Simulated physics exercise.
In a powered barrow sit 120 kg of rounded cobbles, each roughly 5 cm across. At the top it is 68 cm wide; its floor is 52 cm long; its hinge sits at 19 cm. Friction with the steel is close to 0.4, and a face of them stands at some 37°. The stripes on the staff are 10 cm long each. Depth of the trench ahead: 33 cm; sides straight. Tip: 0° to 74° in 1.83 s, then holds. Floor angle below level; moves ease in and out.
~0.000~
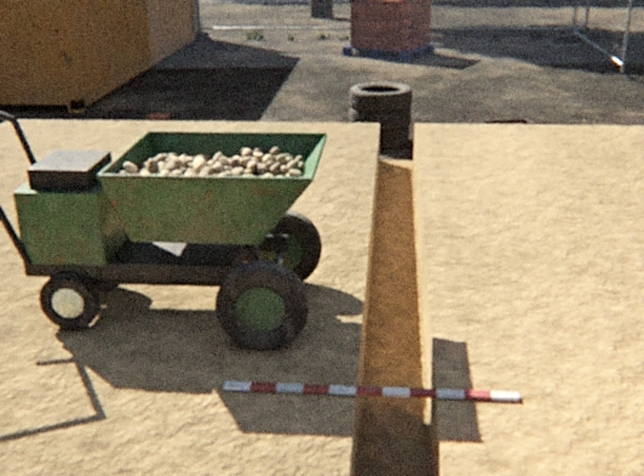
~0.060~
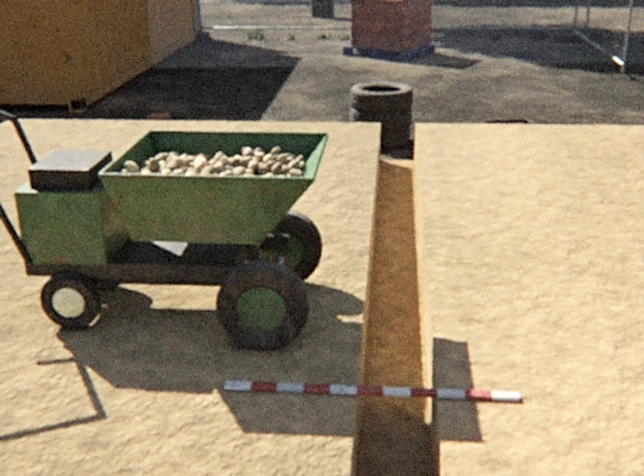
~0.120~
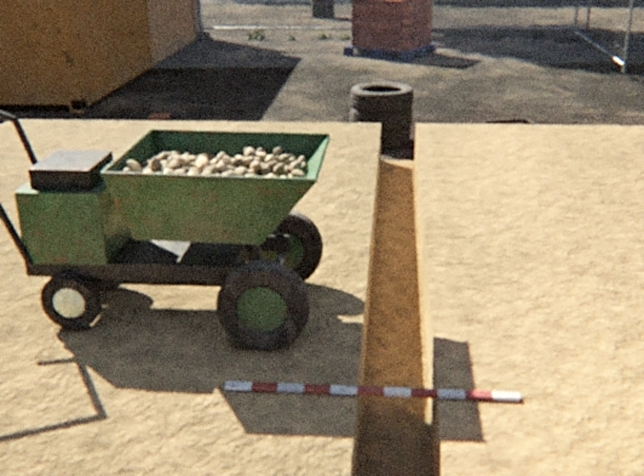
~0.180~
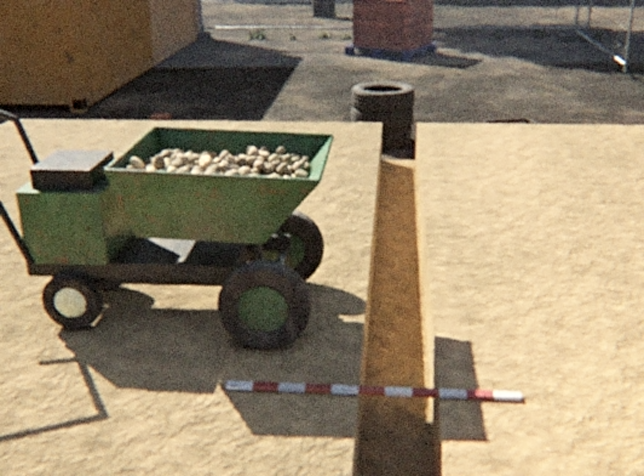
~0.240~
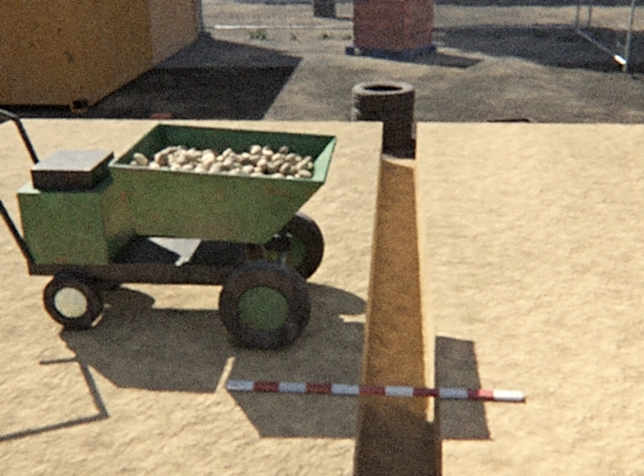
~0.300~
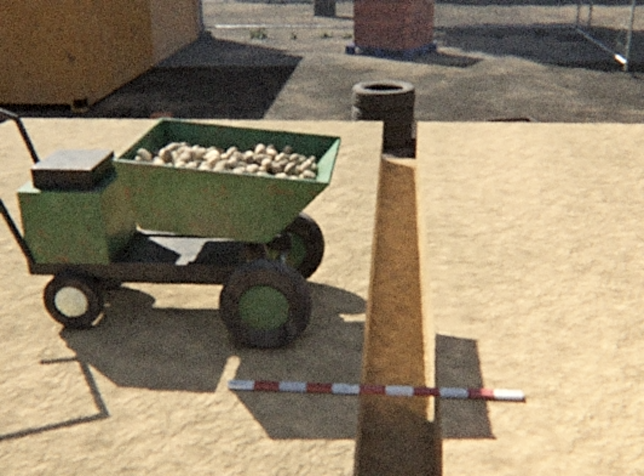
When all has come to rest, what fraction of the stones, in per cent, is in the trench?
At the end about 48 per cent of the stones are there.
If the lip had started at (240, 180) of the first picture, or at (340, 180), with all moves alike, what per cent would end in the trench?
About 100 per cent first, then about 10 per cent.
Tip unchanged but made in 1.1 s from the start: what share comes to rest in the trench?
40 per cent.
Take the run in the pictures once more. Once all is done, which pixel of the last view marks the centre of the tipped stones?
Middle at around (444, 313), I'd say.
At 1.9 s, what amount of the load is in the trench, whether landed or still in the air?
Around 15 per cent of it, at that instant.
After 1.4 s the floor is at 62°; 99 % in the tray, 1 % in the trench; the foremost stones are at (426, 271).
After 1.9 s the floor is at 74°; 44 % in the tray, 15 % in the trench, 41 % past the trench; the foremost stones are at (561, 324).
After 2.3 s the floor is at 74°; 15 % in the tray, 29 % in the trench, 56 % past the trench; the foremost stones are at (611, 326).
After 4.2 s the floor is at 74°; 0 % in the tray, 48 % in the trench, 52 % past the trench; the foremost stones are at (619, 320).
